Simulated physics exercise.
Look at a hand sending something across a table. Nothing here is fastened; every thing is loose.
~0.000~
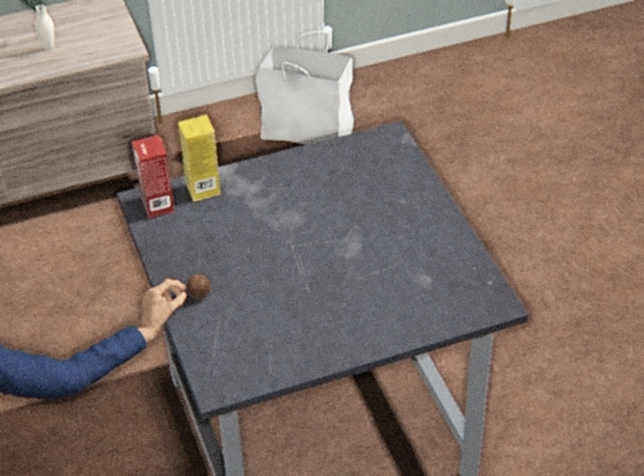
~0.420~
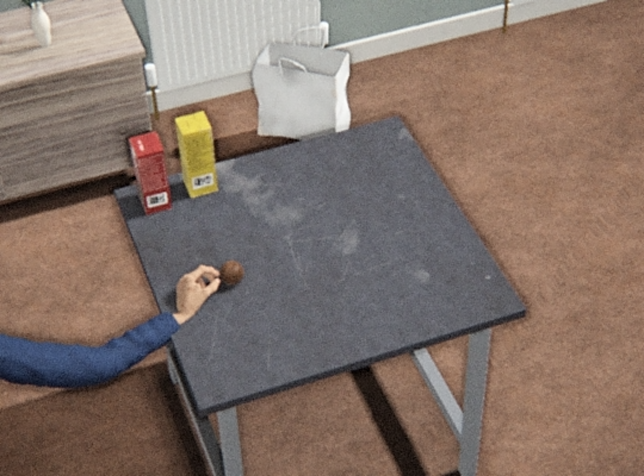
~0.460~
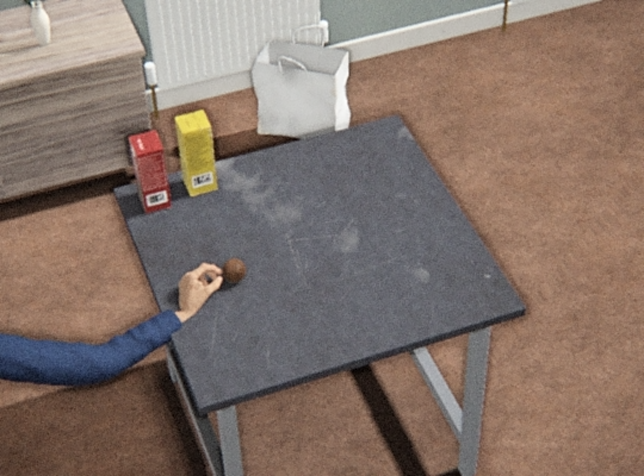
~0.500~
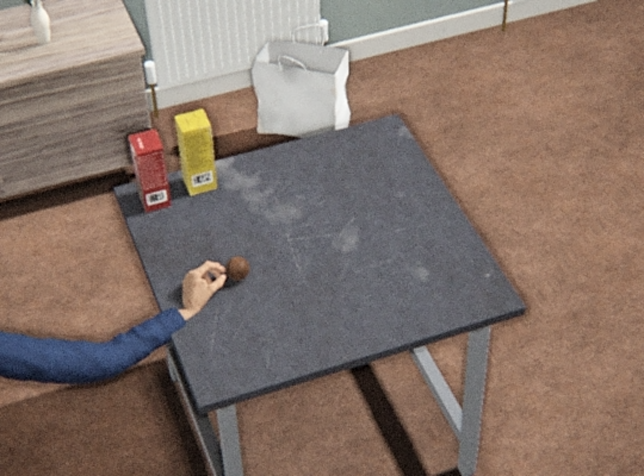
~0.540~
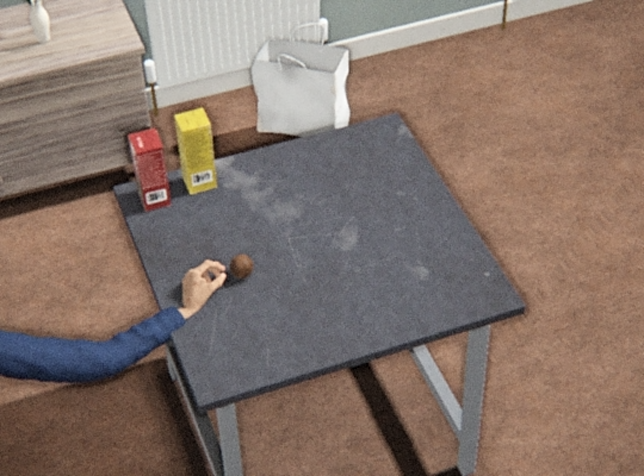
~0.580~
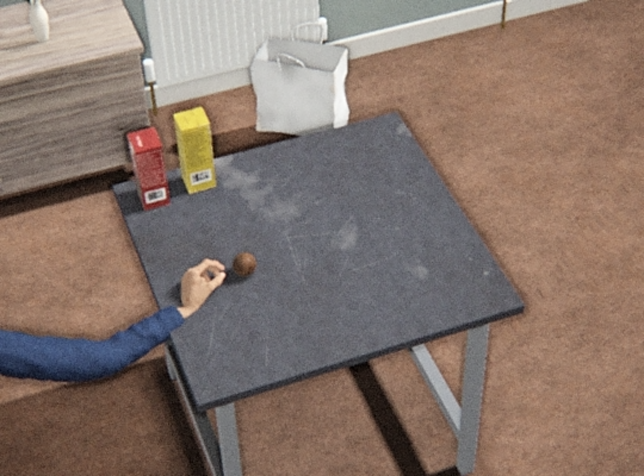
On a dark table near red and yellow boxes, a hand pushes a brown ball rightward, then releases it, rolling slightly away.
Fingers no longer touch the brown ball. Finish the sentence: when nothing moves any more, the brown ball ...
... is still on the table.
After 0.78 s, brown ball rolled about its own width near (260, 260).
After 0.98 s, brown ball rolled about its own width near (270, 258).
At rest (1.6 s), moved from the start, brown ball. Seen from the same camera at the end, brown ball near (275, 256).
